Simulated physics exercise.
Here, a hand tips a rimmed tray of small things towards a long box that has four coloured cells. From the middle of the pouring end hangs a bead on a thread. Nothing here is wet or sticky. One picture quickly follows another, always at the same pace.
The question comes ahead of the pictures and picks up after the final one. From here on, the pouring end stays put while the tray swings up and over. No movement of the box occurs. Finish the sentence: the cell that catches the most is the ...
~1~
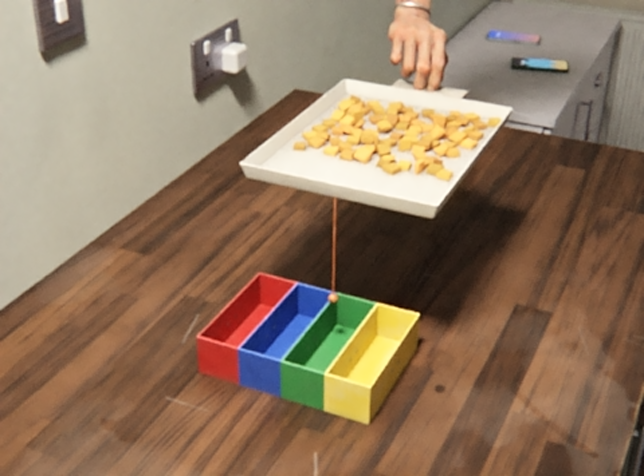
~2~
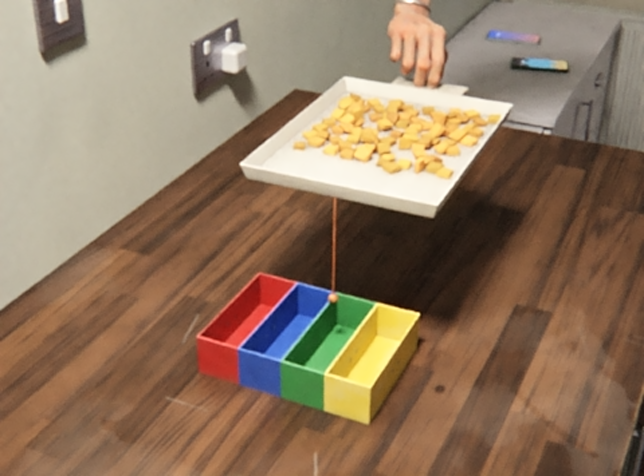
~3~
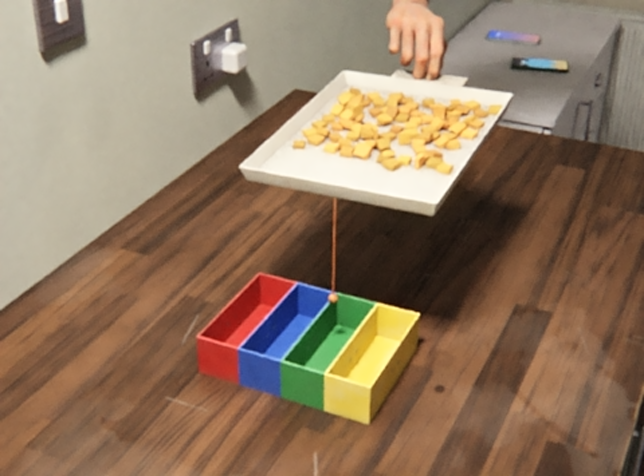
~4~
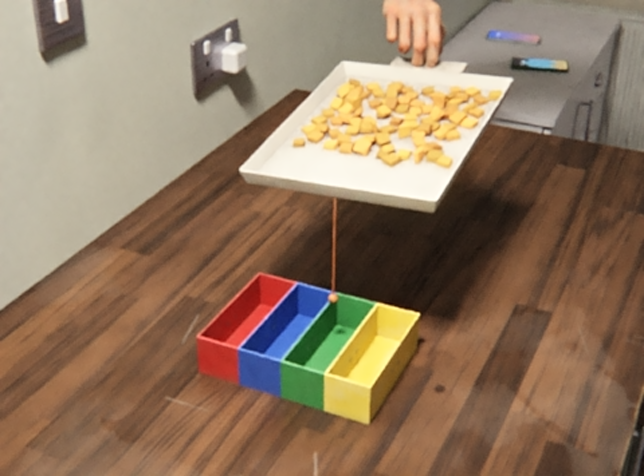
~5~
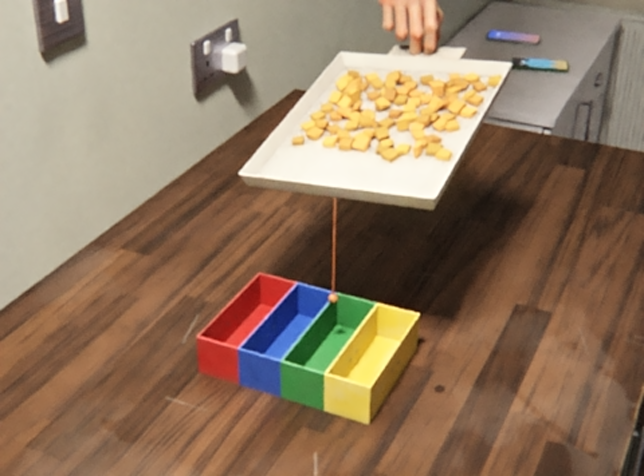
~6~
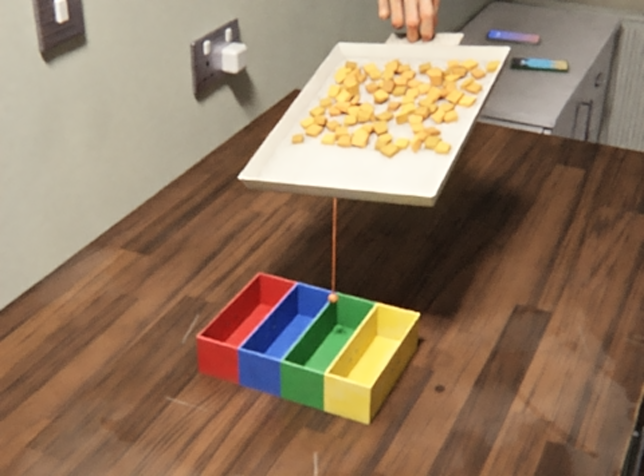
... Red cell.
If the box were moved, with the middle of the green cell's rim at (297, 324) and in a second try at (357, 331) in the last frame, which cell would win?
Case 1 - that blue cell; case 2 - that red cell.
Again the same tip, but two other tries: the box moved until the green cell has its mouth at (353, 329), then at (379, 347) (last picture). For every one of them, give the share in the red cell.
Roughly 40 % and 20 %.
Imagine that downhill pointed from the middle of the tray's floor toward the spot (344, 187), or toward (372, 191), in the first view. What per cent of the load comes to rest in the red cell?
About 10 %, then 0 %.
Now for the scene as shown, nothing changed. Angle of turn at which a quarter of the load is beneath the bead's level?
Roughly 85 degrees of turn.
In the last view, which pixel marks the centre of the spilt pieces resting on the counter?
Check roughly (208, 309) and you'll find the middle.
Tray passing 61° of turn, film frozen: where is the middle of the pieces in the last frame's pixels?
The centre of the load shows up near (291, 167) in the last view.
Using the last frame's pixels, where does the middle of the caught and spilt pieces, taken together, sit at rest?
The centre settles at about (261, 326).
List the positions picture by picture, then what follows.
Corners of the pouring end (247, 162) and (434, 202), level; middle of the load (397, 136), cereal squares; bead on its thread (333, 298); red cell (218, 357); blue cell (260, 369); green cell (303, 382); yellow cell (347, 395), in the first frame.
Corners of the pouring end (246, 163) and (434, 202), level; middle of the load (397, 135), in the second frame.
Corners of the pouring end (246, 165) and (433, 200), tipped barely, lowest at the left corner; middle of the load (397, 130), in the third frame.
Corners of the pouring end (245, 168) and (432, 197), tipped a little, lowest at the left corner; middle of the load (396, 122), in the fourth frame.
Corners of the pouring end (245, 172) and (431, 195), tipped a little, lowest at the left corner; middle of the load (395, 114), in the fifth frame.
Corners of the pouring end (245, 175) and (430, 192), tipped clearly, lowest at the left corner; middle of the load (394, 106); red cell (218, 357); blue cell (260, 369); green cell (303, 382); yellow cell (347, 395), in the sixth frame.
Just after the last frame, tray tipped steeply; almost all on the tray; about a tenth falling or outside the box.
A moment on, tray tipped past a quarter turn; roughly a quarter on the tray; about a tenth in the blue cell; about a tenth in the red cell; roughly half falling or outside the box.
Further on, tray tipped past a quarter turn; roughly half in the red cell; roughly a quarter in the blue cell; roughly a quarter falling or outside the box.
When it is over, tray tipped past a quarter turn; roughly half in the red cell; roughly a quarter in the blue cell; not one in the yellow cell; not one in the green cell; roughly a quarter outside the box.
